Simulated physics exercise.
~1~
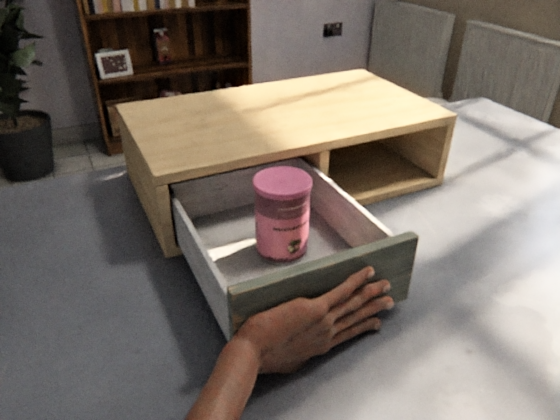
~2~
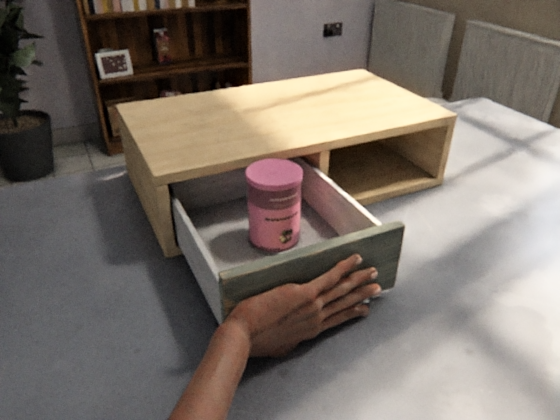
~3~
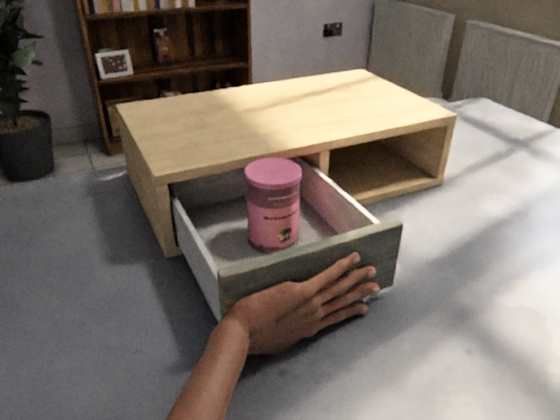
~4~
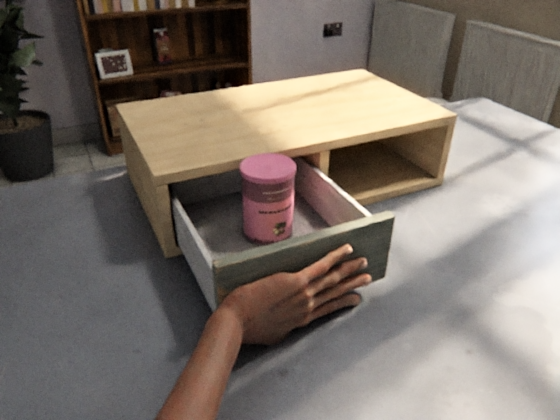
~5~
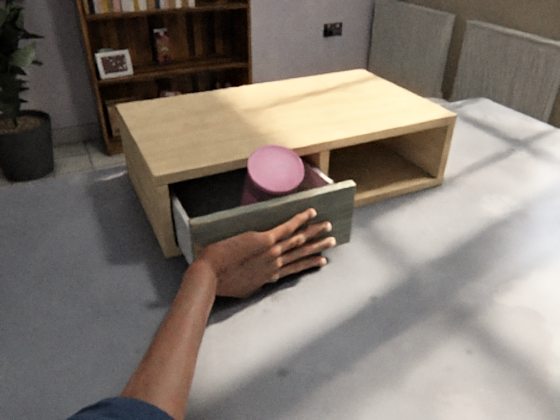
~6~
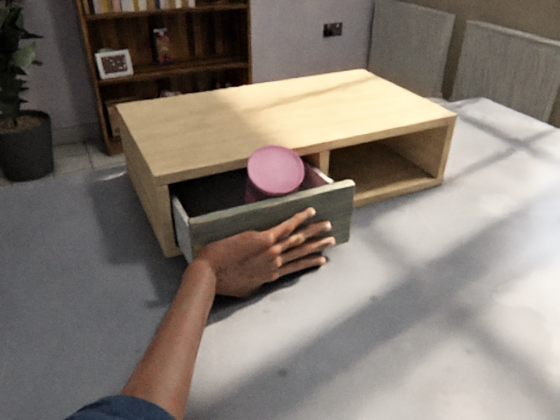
To begin with, a wooden chest sits on a grey surface with one drawer pulled open, and a pink pot stands upright inside it while a hand rests against the drawer's greenish front. The hand pushes the drawer a little way in, moving it left and up, and the pot travels along with it. After a brief hold, the drawer slides slightly farther in, the pot still upright. The hand then pushes it in much farther, and the pot tips into a lean. Finally, the drawer stays jammed partly open, with the leaning pot sticking up above its front and the hand still against it.
